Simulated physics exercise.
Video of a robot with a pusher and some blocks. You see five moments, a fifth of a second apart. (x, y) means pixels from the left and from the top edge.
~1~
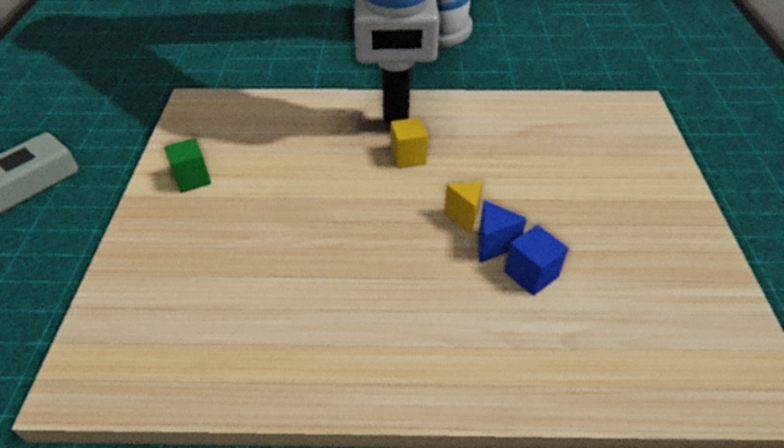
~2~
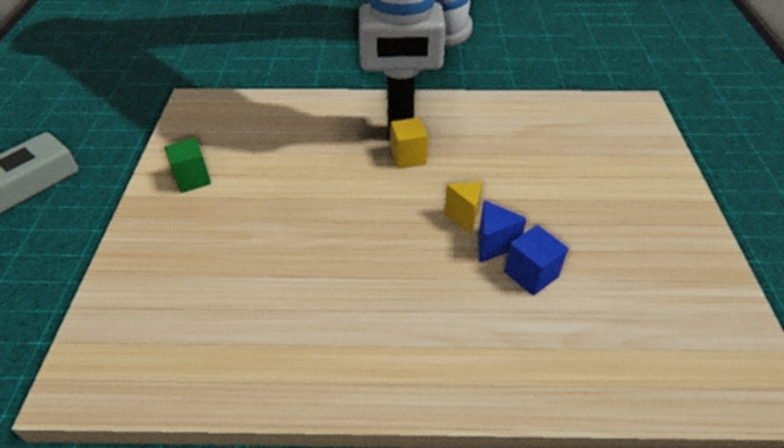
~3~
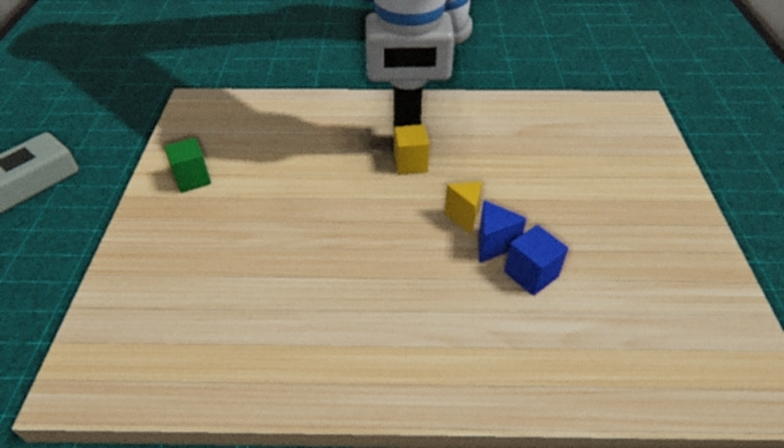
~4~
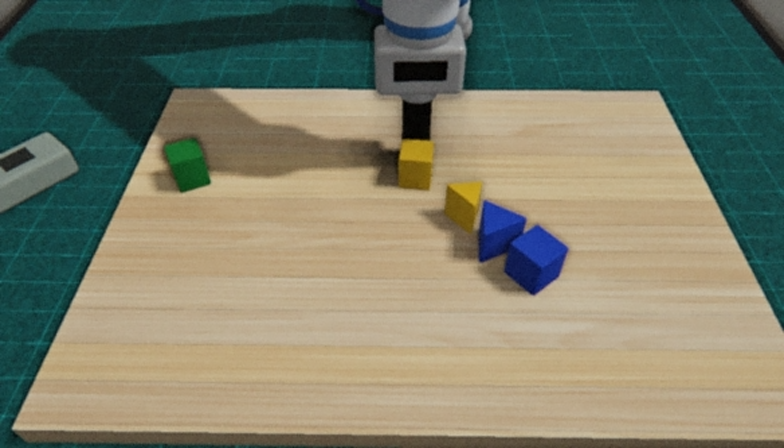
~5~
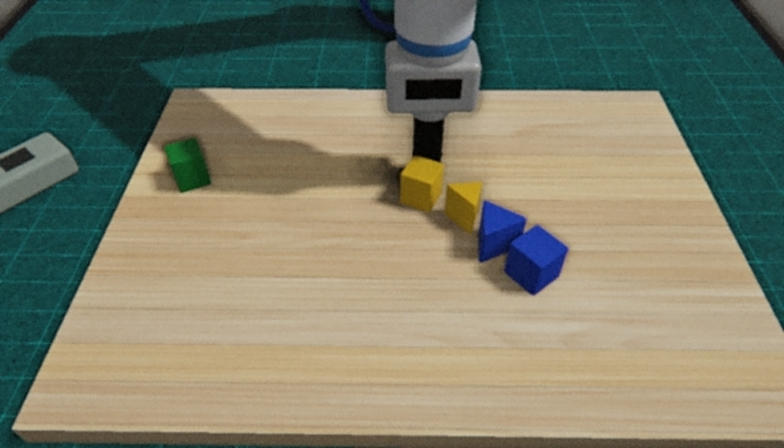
A grey and white robot arm with a black pusher reaches in from the far edge of a pale wooden board on a green surface, seen from above at an angle. A green block sits at the left, while a yellow cube, yellow triangle, blue triangle and blue cube lie right of it. The pusher slides the yellow cube toward the viewer and slightly right, turning it, beside the still yellow triangle.
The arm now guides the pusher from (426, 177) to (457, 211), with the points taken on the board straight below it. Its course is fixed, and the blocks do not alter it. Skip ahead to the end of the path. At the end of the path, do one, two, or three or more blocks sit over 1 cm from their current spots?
Moved: Exactly two.
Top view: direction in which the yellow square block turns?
It turns round clockwise.
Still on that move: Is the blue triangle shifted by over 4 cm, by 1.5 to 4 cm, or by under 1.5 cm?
Of the three bands, it's under 1.5 cm.
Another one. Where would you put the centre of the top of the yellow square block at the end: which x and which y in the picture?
The middle of its upper face should be somewhere near (424, 185).
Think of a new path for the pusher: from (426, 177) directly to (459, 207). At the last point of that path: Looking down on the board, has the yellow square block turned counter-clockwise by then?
It seems not.
What follows on the original path. Halfway along, pusher (442, 184); yellow square block (425, 182), turned 20° clockwise.
At the end, pusher (458, 202); yellow square block (424, 185), turned 30° clockwise; yellow triangle (475, 199); blue triangle in place.
